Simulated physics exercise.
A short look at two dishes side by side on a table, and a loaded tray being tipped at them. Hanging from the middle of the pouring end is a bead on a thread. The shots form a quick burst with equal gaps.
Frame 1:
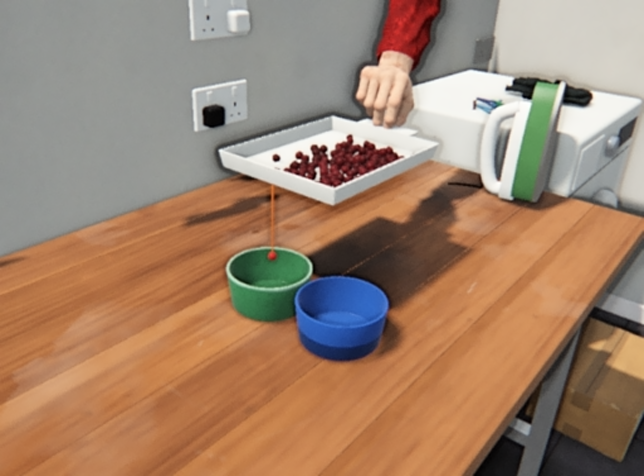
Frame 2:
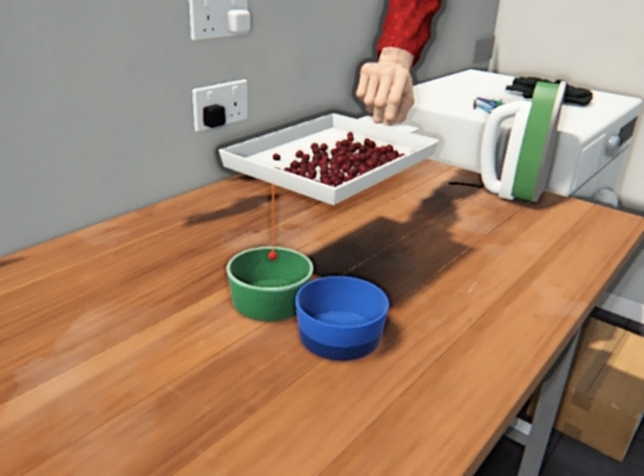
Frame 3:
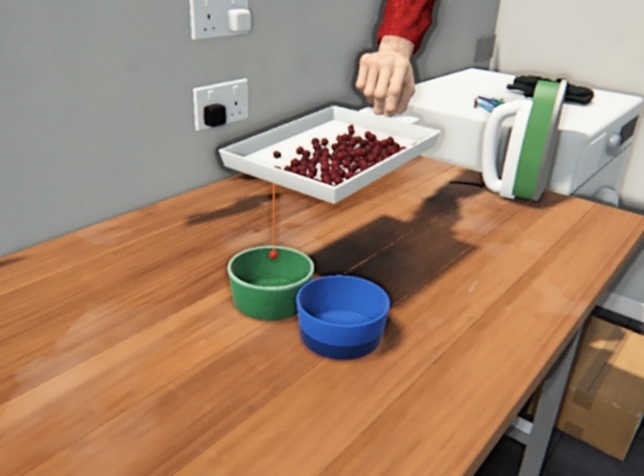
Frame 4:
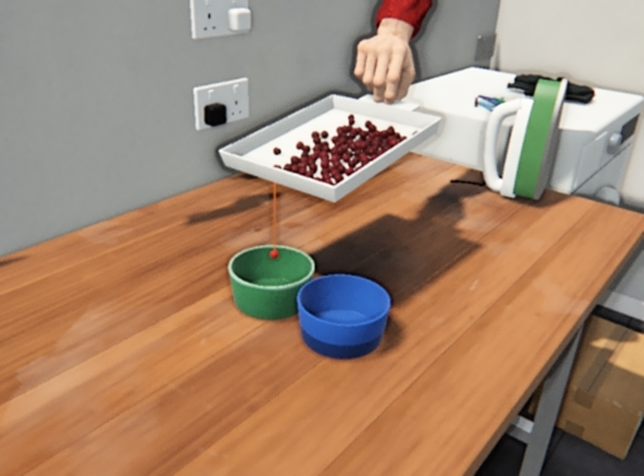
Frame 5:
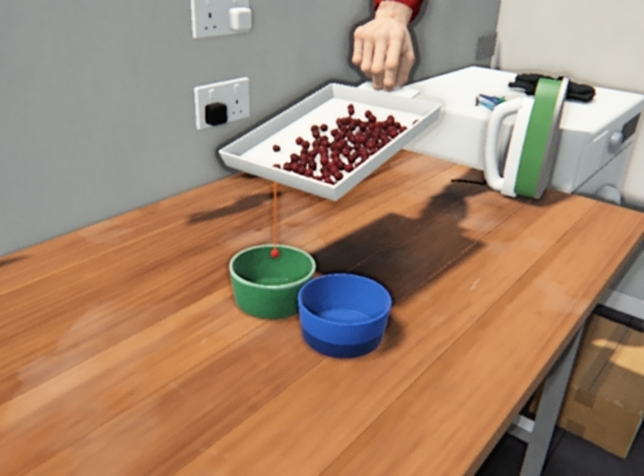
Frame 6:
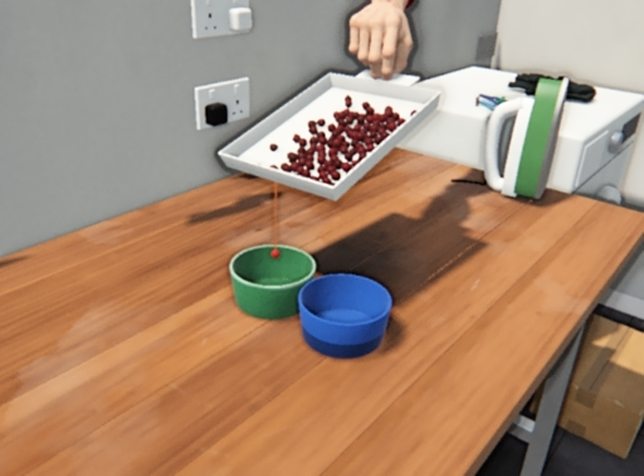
A white tray of dark red dried cherries, gripped by a hand in a red sleeve, starts out nearly level above a green dish and a blue dish on a wooden table. The hand then gradually raises the far end, steepening the tray, while a red bead hangs on its thread over the green dish.
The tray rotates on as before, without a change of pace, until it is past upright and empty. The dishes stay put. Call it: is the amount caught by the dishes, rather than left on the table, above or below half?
Below half.
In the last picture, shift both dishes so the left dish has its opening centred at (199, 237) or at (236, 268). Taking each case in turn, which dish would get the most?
Well, the first go goes to the rightmost dish, and the second to the leftmost dish.
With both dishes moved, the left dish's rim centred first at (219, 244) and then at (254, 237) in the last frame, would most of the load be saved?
The pair would catch the lesser share the first time and the lesser share the second time.
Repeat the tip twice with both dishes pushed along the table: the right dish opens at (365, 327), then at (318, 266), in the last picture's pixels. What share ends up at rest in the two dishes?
Close to 30 in a hundred first, close to 0 in a hundred second.
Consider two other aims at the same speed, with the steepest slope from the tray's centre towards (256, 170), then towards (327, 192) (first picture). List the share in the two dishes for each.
For the first it's near 10 %, for the second near 90 %.
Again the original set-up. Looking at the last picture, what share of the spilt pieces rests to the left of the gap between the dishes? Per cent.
That's roughly 100 per cent of the pieces.
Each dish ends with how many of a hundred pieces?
I'd say some 10 in a hundred wind up in the left dish, and some 0 in a hundred in the right.
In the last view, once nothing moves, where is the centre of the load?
Near (203, 329), more or less.
Soon after the last picture, tray tipped steeply; nearly all on the tray; a stray few outside both; a stray few in the air.
A little later, tray tipped right over; nearly all on the tray; a stray few outside both; a stray few in the air.
Later still, tray tipped past a quarter turn; a stray few in the right dish; a small part in the left dish; most outside both.
At rest, tray tipped past a quarter turn; a stray few in the right dish; a small part in the left dish; most outside both.
